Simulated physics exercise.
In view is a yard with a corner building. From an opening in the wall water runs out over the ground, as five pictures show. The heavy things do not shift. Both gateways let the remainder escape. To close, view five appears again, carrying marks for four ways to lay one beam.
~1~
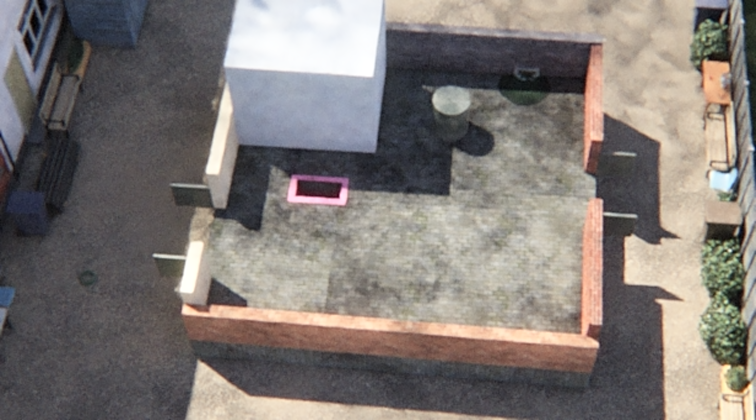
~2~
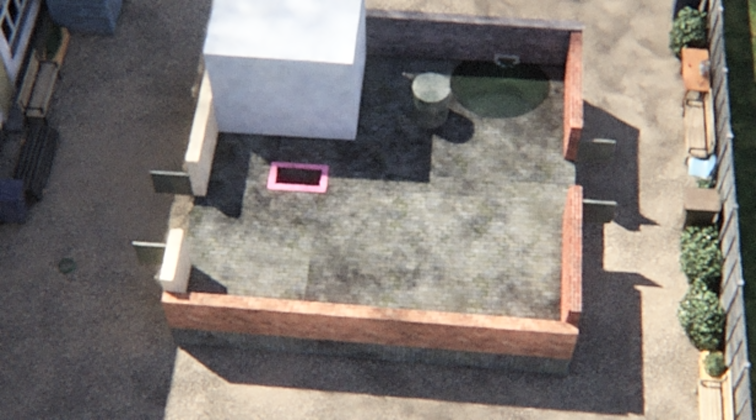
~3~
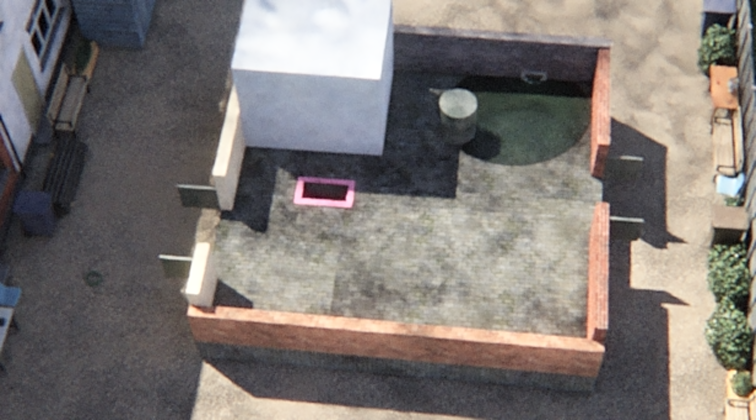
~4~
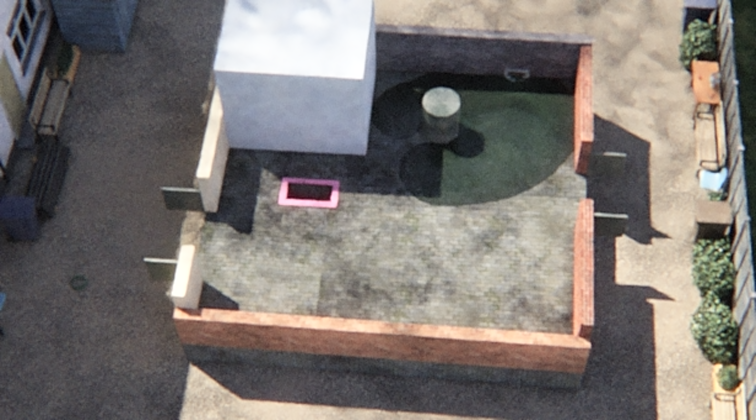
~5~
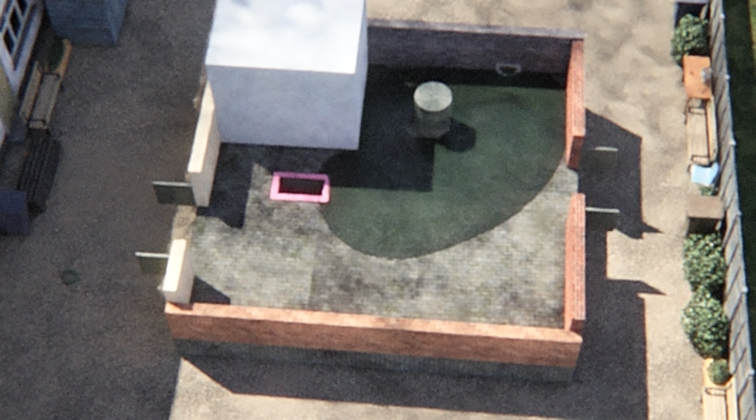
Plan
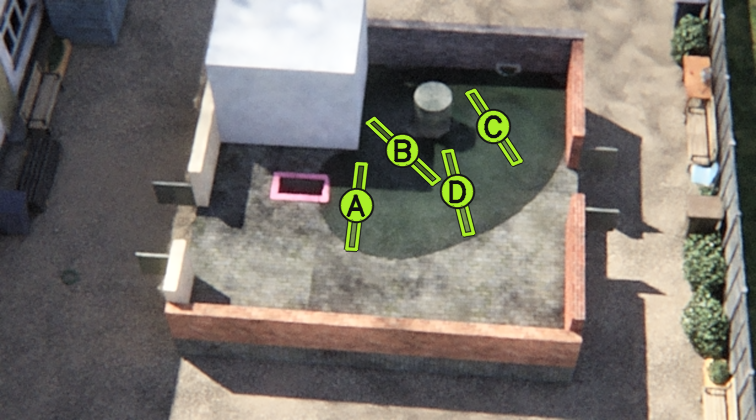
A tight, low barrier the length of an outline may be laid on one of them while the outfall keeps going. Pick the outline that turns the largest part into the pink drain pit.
D beats the others.
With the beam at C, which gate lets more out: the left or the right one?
The left one.
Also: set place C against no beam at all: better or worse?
Worse.
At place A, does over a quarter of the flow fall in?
No.
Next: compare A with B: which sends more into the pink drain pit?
A.
On the marked copy, A from (351, 249) to (361, 163); B from (370, 120) to (435, 181); C from (470, 91) to (517, 162); D from (447, 151) to (468, 234).
Choosing A, about 14 % of the stream goes into the pink drain pit, about 81 % out by the gates.
Choosing B, about 11 % of the stream goes into the pink drain pit, about 78 % out by the gates.
Choosing C, about 13 % of the stream goes into the pink drain pit, about 82 % out by the gates.
Choosing D, about 21 % of the stream goes into the pink drain pit, about 76 % out by the gates.
